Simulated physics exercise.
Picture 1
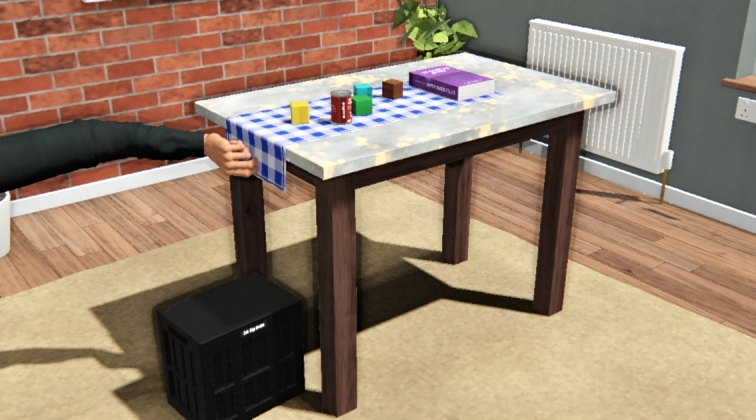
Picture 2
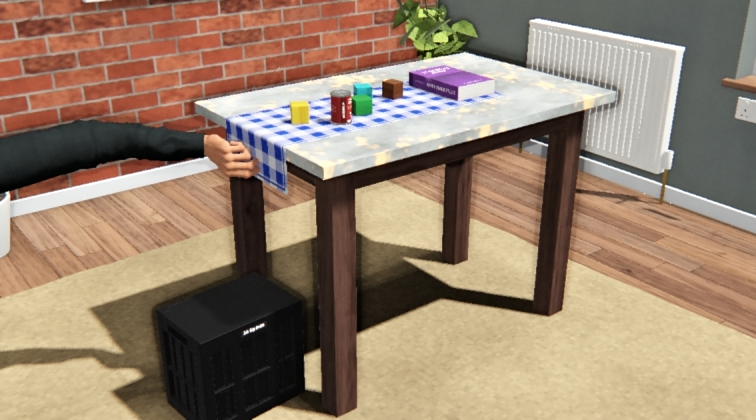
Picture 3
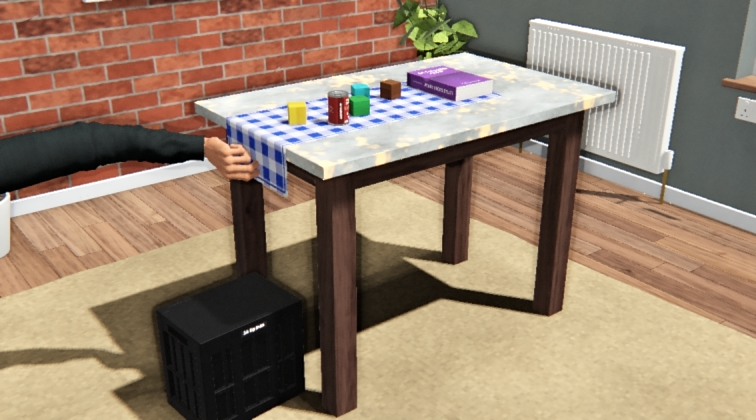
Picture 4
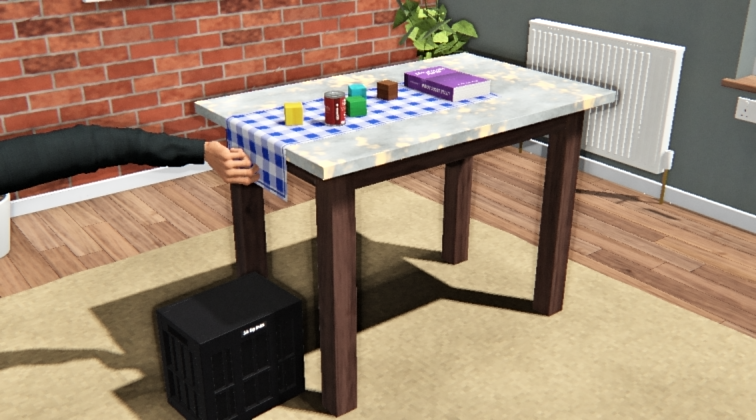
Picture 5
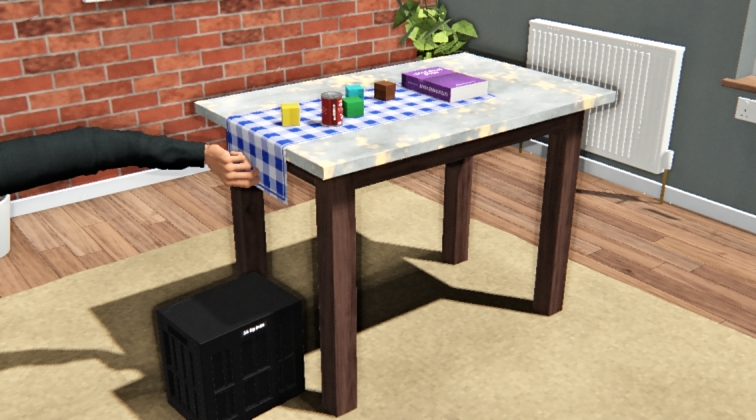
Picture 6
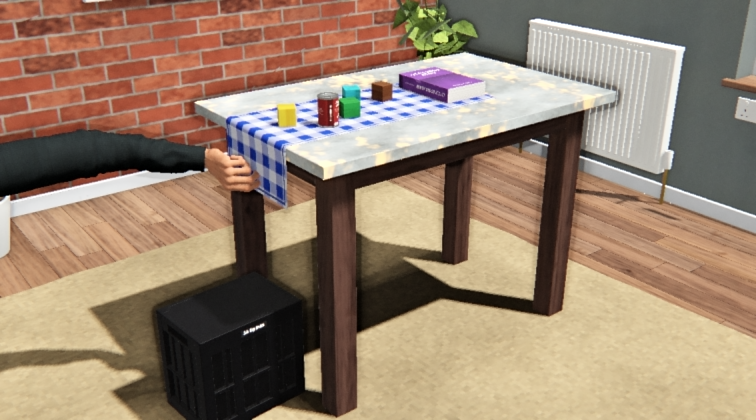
A hand slowly pulls a blue checked cloth leftward, carrying the objects along the table.
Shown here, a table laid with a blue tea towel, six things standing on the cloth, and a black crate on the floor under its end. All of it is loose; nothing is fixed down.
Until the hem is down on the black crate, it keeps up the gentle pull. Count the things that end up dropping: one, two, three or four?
Just three fall.
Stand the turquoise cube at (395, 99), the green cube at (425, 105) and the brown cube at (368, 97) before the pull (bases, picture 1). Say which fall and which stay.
Each in turn: The turquoise cube stays aloft, the green cube stays aloft, the brown cube stays aloft.
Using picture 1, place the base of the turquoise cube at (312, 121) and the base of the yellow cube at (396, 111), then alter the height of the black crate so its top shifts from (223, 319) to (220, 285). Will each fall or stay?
The turquoise cube? Lost. The yellow cube? Safe.
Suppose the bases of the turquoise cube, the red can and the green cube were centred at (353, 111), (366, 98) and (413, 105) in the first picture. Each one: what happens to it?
Result - turquoise cube lost; red can retained; green cube retained.
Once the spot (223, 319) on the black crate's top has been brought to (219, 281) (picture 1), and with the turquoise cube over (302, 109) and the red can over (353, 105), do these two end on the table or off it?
The turquoise cube ends up off the top and the red can ends up still on top.
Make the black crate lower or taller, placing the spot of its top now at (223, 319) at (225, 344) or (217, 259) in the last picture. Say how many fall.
In that event, 4 and 1.
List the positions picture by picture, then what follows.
The first frame shows hem (287, 194); yellow cube (300, 103); red can (341, 92); green cube (361, 97); turquoise cube (363, 85); brown cube (393, 81); top of the crate (223, 319).
The second frame shows hem (288, 195); yellow cube (300, 103).
The third frame shows hem (288, 198); red can (338, 93).
The fourth frame shows hem (288, 202); green cube (355, 99); top of the crate (223, 319).
The fifth frame shows hem (288, 205); turquoise cube (355, 87).
The sixth frame shows hem (287, 209); yellow cube (286, 106); red can (328, 95); green cube (349, 100); turquoise cube (351, 87); brown cube (382, 83).
A little later, hem near (259, 233); yellow cube gone.
Next, hem near (260, 280); yellow cube, red can and green cube gone.
When it is over, hem on the crate; yellow cube, red can and green cube gone. The answer is three.
